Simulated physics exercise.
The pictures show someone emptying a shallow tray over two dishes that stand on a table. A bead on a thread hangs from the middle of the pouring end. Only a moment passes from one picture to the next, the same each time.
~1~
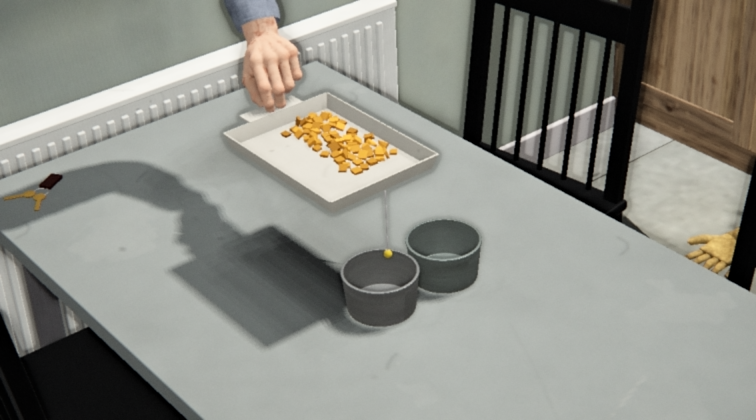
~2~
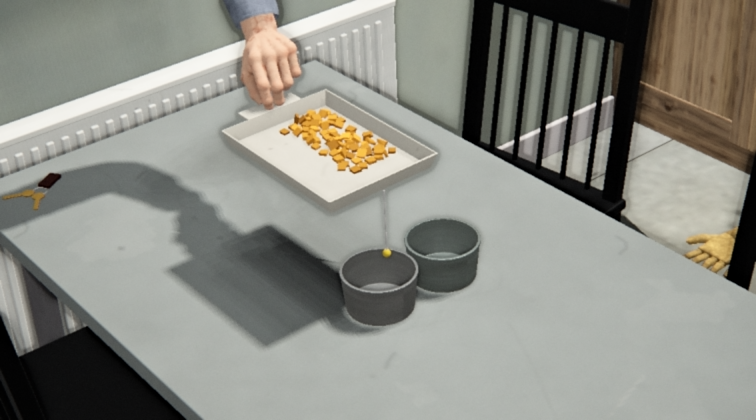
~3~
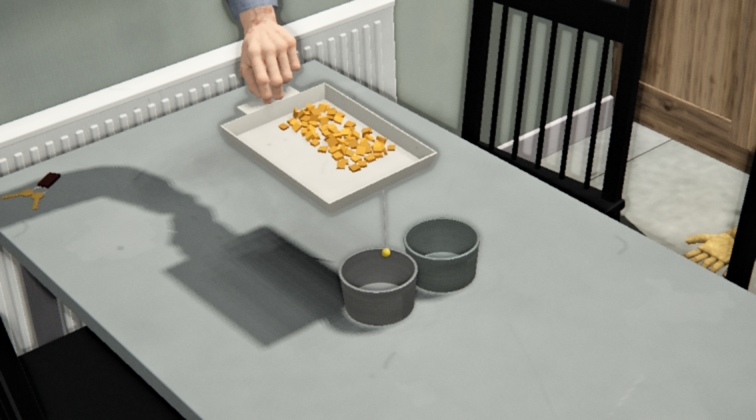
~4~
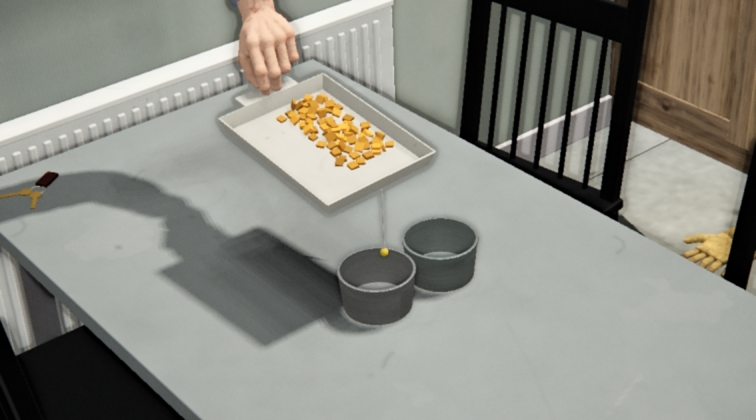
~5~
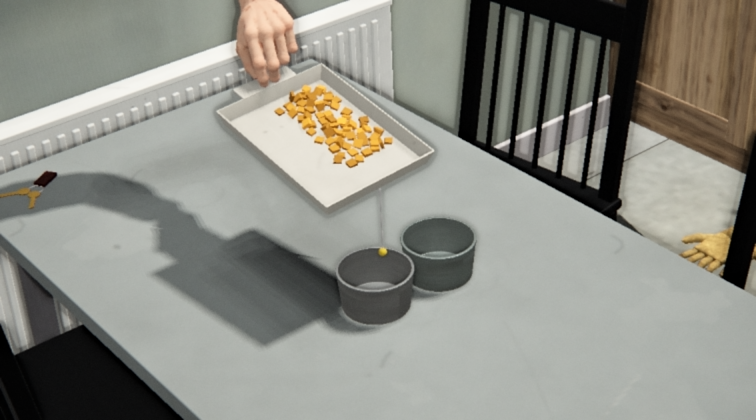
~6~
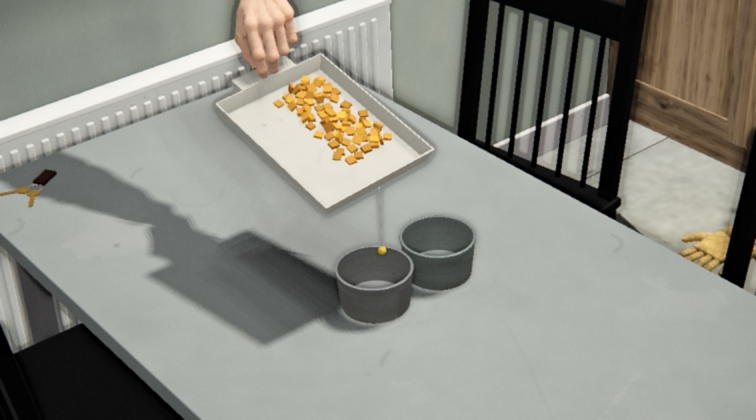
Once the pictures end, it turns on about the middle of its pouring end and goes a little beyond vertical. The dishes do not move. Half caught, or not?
In the dishes lies only the smaller part of it.
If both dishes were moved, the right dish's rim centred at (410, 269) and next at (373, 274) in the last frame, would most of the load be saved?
In turn: Over half; over half.
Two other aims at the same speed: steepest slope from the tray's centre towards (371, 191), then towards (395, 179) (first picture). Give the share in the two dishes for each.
In turn 20 and 70 in a hundred.
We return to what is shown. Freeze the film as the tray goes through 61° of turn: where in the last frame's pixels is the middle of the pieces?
Close to (344, 195).
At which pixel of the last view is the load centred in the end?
Roughly at (342, 330).
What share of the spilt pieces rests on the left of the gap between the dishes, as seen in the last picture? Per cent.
It comes to 90 per cent or so.
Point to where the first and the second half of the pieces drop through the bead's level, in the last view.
At about (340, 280), then at (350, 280).
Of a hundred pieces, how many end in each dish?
For the left dish some 30 %, for the right dish some 0 %.
Soon after the last picture, tray tipped steeply; nearly all on the tray; a small part in the air.
A little later, tray tipped past a quarter turn; about half on the tray; a small part in the left dish; a small part outside both; about a quarter in the air.
Later still, tray tipped past a quarter turn; about a quarter in the left dish; most outside both.
At rest, tray tipped past a quarter turn; about a quarter in the left dish; none in the right dish; most outside both.
